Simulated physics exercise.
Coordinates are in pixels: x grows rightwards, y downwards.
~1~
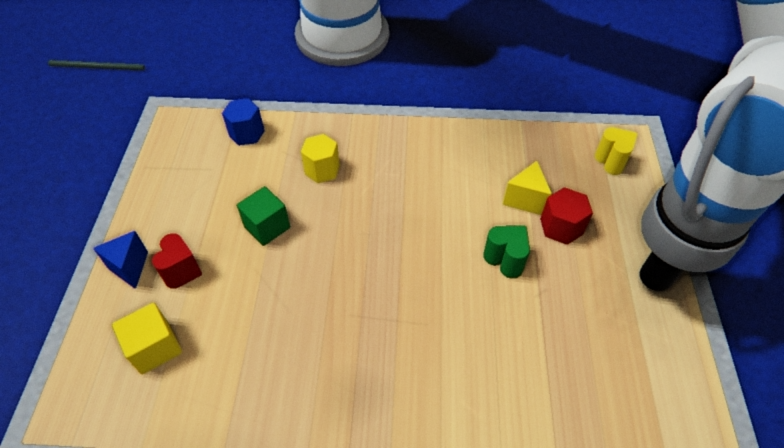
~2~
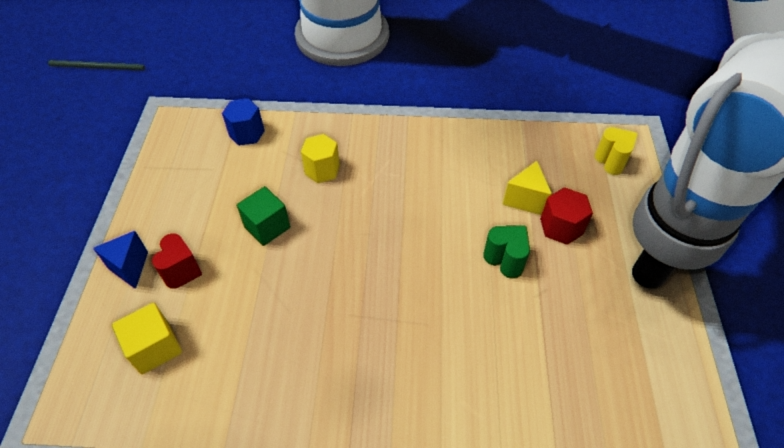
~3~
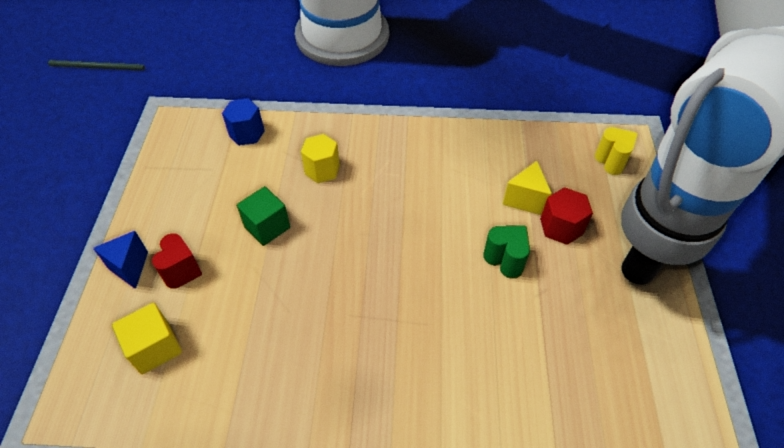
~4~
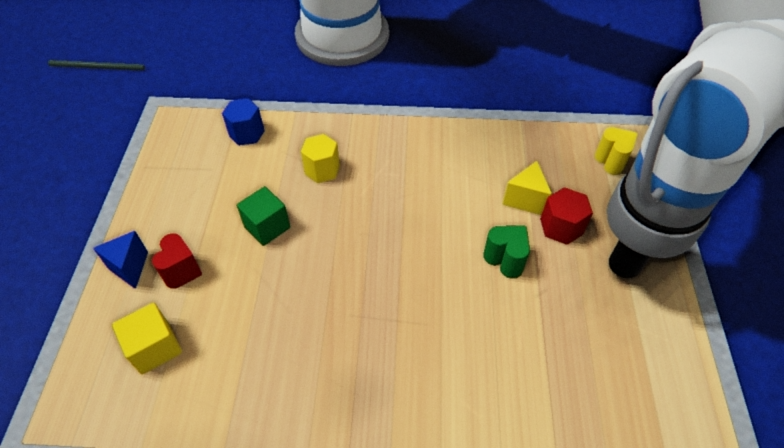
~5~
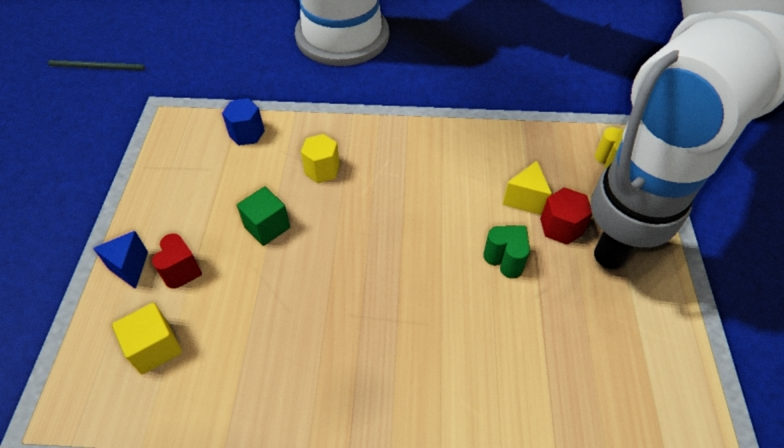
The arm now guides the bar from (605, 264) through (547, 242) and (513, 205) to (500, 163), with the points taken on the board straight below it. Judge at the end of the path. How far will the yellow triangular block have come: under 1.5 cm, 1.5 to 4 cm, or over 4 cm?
The block shifts more than 4 cm.
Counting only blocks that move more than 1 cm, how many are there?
My count: 2.
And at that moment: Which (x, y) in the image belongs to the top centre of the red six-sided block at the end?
It sits at (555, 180).
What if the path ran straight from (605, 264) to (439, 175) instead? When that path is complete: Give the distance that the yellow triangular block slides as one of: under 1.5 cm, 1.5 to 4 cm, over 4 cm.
That one ends up 1.5 to 4 cm from where it is now.
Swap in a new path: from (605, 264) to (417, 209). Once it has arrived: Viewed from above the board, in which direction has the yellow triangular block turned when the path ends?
Spin direction: Counter-clockwise.
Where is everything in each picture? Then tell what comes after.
In the first picture, tip of the bar at (655, 278), middles of tops, green heart-shaped block at (512, 239), yellow triangular block at (532, 178), red six-sided block at (571, 204).
In the second picture, bar at (647, 276), nothing pushed.
In the third picture, bar at (637, 272), nothing pushed.
In the fourth picture, bar at (624, 266), nothing pushed.
In the fifth picture, bar at (609, 257), green heart-shaped block at (512, 239), yellow triangular block at (532, 178), red six-sided block at (571, 204).
What follows on the original path. One third of the way, bar at (550, 235); yellow triangular block at (529, 170), turned 35° anticlockwise; red six-sided block at (558, 192), turned 55° clockwise.
Two thirds of the way, bar at (515, 197); yellow triangular block at (529, 154), turned 50° anticlockwise; red six-sided block at (555, 180), turned 105° clockwise.
At the end, bar at (502, 155); green heart-shaped block unmoved; yellow triangular block at (533, 135), turned 35° clockwise; red six-sided block at (555, 180), turned 110° clockwise.
